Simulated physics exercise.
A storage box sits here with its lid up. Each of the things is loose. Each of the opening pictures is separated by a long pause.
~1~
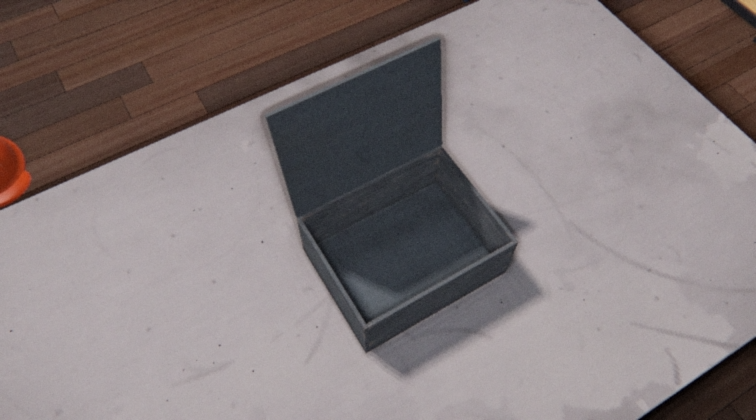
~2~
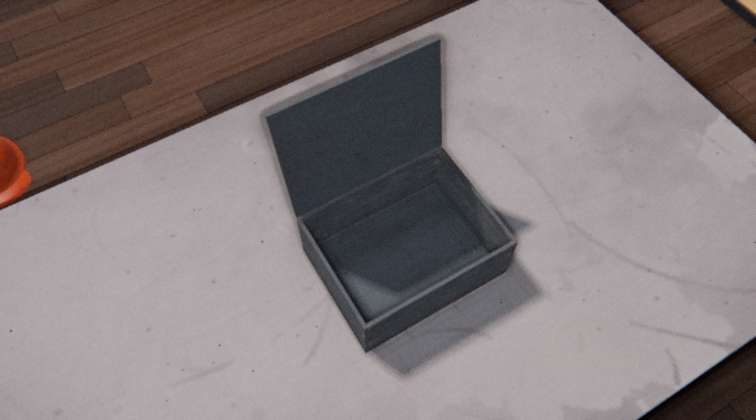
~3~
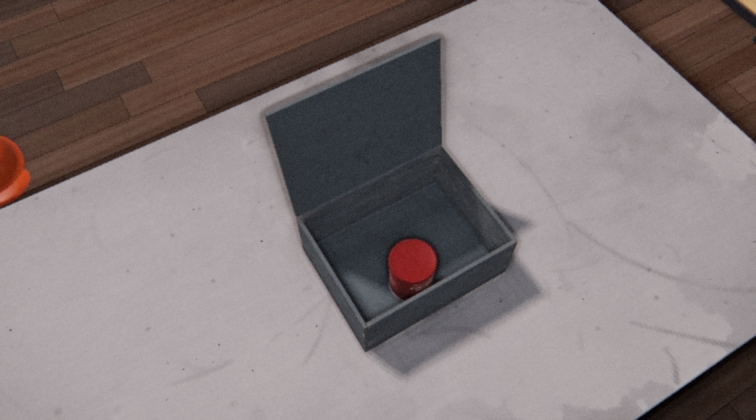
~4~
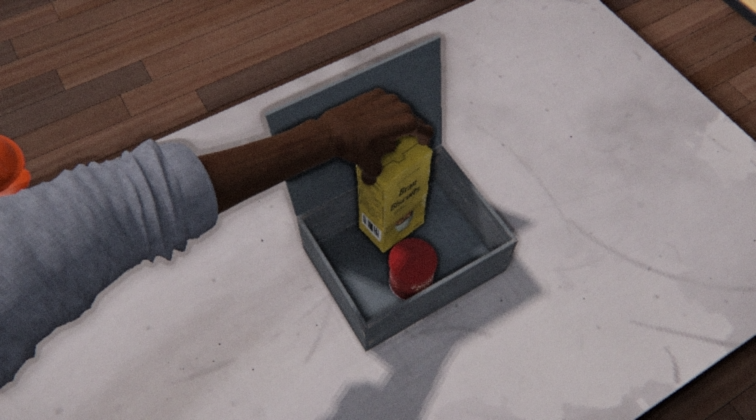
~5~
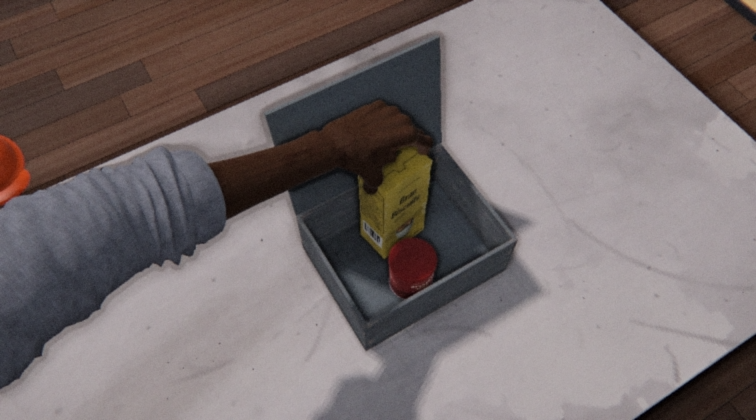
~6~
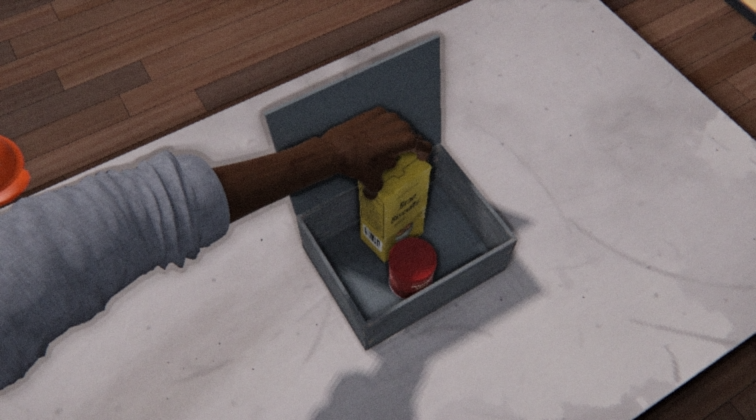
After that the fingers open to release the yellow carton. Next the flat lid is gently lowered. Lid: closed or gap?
Gap.
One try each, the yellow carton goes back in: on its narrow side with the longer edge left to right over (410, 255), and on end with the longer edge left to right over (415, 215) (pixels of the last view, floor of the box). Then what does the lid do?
Well, the first time the lid gets all the way down, and the second time it can't get down.
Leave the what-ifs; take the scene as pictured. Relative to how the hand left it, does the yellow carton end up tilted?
Looking at the last picture, the yellow carton sits at an angle.
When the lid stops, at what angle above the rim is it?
It comes to about 30°.
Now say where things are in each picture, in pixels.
The last thing is not in view yet, in the first picture.
The last thing is not in view yet, in the second picture.
The last thing is not in view yet; red tin (412, 272), in the third picture.
Coming down; yellow carton (393, 193); red tin (412, 271), in the fourth picture.
Coming down; yellow carton (394, 201); red tin (412, 270), in the fifth picture.
Put in, still held; yellow carton (393, 205); red tin (412, 270), in the sixth picture.
Then, 1.30 s after the last picture, lid 85° above the rim.
Then, 1.80 s after the last picture, lid 56° above the rim; yellow carton tipped 13° from how it was near (404, 214).
Then, 2.10 s after the last picture, lid 32° above the rim; yellow carton tipped 43° from how it was near (410, 225); red tin slid a little.
Then, 3.90 s after the last picture, lid 32° above the rim; yellow carton tipped 44° from how it was near (414, 222); red tin slid a little.
At rest, lid 31° above the rim; tipped over in the box, yellow carton; red tin in place. Seen from the same camera at the end, yellow carton near (418, 220).
